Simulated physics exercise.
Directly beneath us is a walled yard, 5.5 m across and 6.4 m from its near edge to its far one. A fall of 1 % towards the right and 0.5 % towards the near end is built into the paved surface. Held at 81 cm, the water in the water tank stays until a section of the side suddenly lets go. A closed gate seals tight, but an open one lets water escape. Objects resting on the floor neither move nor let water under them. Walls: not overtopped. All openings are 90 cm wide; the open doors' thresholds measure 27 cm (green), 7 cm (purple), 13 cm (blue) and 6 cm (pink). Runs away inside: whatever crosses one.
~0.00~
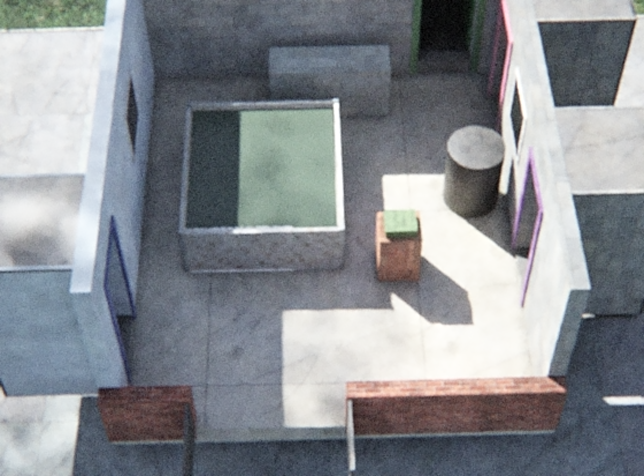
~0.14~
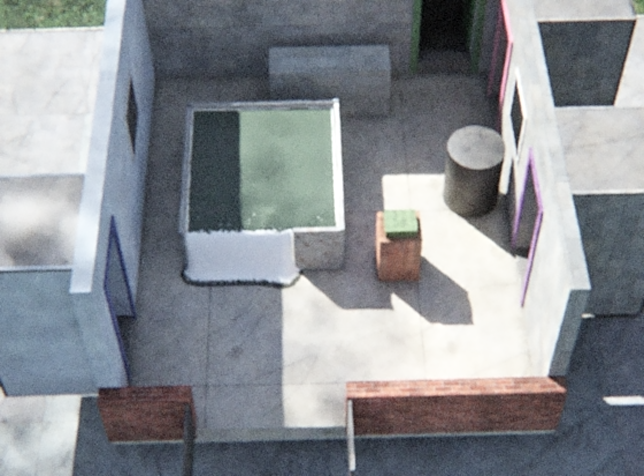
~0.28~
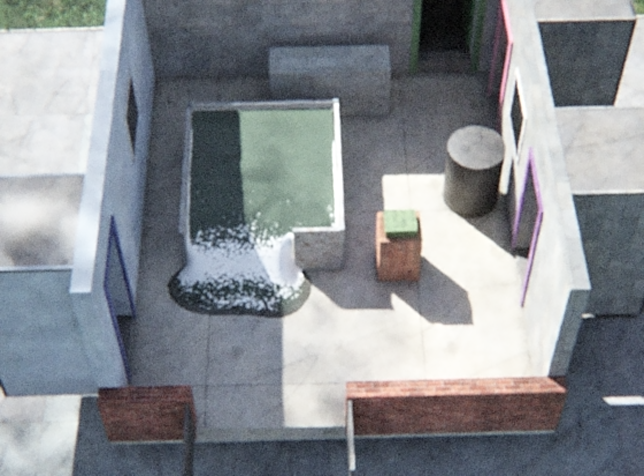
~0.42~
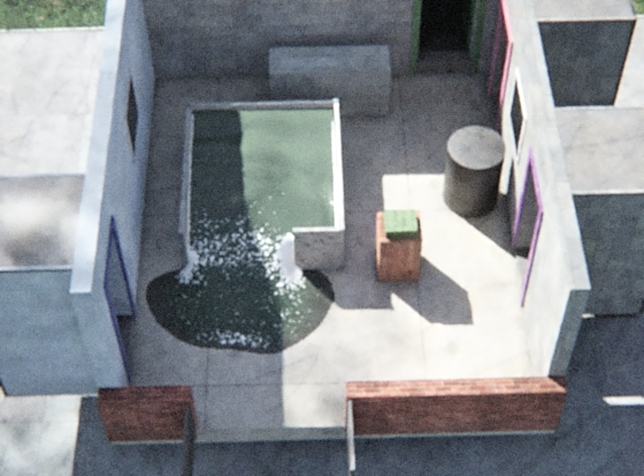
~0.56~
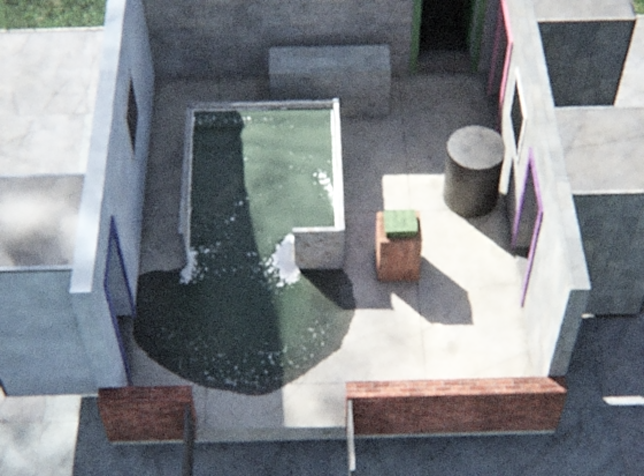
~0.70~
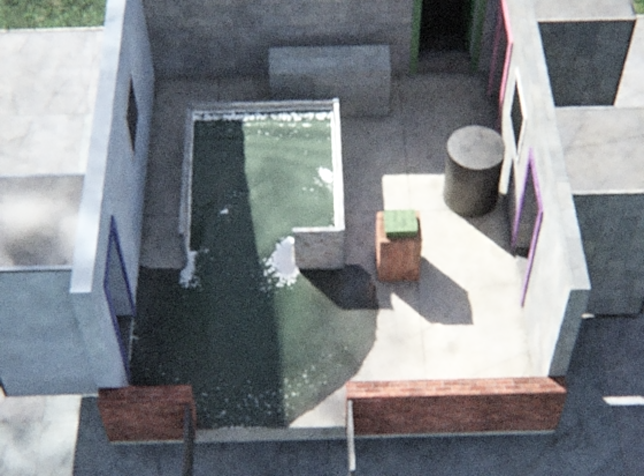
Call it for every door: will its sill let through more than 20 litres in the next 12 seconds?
Green door - it will not, purple door - it will not, blue door - it will, pink door - it will not.
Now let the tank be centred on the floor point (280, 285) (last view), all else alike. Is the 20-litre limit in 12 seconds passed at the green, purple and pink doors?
Well, against that limit, at green it's within bounds, at purple it's within bounds, and at pink it's within bounds.
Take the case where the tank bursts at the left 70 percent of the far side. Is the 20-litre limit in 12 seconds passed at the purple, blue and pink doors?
Then it goes purple too high, blue fine, pink too high.
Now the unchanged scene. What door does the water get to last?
Lab note: Last arrival at the green door.
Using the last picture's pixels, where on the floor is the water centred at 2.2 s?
Its balance point lies near (252, 263).
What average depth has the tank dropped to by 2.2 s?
The mean depth is around 39 cm.
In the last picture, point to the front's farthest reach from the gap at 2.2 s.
That's around (528, 406) in the last picture.
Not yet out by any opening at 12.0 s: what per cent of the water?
Share still there: About 32 %.
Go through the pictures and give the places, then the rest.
In the first frame, the water tank at (262, 167) is whole and still, 81 cm deep.
In the second frame, water pours out at (241, 257) and has run 0.8 m, to (188, 279); typically 7 cm deep outside, 81 cm at the water tank's back.
In the third frame, water pours out at (241, 257) and has run 1.0 m, to (175, 289); typically 13 cm deep outside, 81 cm at the water tank's back.
In the fourth frame, the front is at (274, 347), 1.5 m from the gap at (241, 259); 2.7 m2 of floor is under water; 81 cm left at the back of the water tank.
In the fifth frame, the front is at a hidden place, 2.1 m from the gap at (241, 258); 4.8 m2 of floor is under water; 77 cm left at the back of the water tank.
In the sixth frame, the front is at a hidden place, 2.7 m from the gap at (241, 259); 7.1 m2 of floor is under water; 70 cm left at the back of the water tank.
After 1.4 s water covers 30 % of the floor and is deepest (57 cm) near (127, 414); green door not reached, purple door not reached, blue door 25 cm at the sill, 1 L in, pink door not reached.
After 2.2 s water covers 30 % of the floor and is deepest (44 cm) near (182, 379); green door not reached, purple door not reached, blue door 35 cm at the sill, 68 L in, pink door not reached.
After 3.5 s water covers 40 % of the floor and is deepest (27 cm) near (127, 414); green door not reached, purple door 3 cm at the sill, 0 L in, blue door 24 cm at the sill, 190 L in, pink door not reached.
After 7.0 s water covers 60 % of the floor and is deepest (14 cm) near (341, 410); green door not reached, purple door 5 cm at the sill, 0 L in, blue door 12 cm at the sill, 251 L in, pink door 1 cm at the sill, 0 L in.
After 12.0 s water covers 95 % of the floor and is deepest (8 cm) near (528, 406); green door 3 cm at the sill, 0 L in, purple door 7 cm at the sill, 1 L in, blue door 5 cm at the sill, 251 L in, pink door 4 cm at the sill, 0 L in.
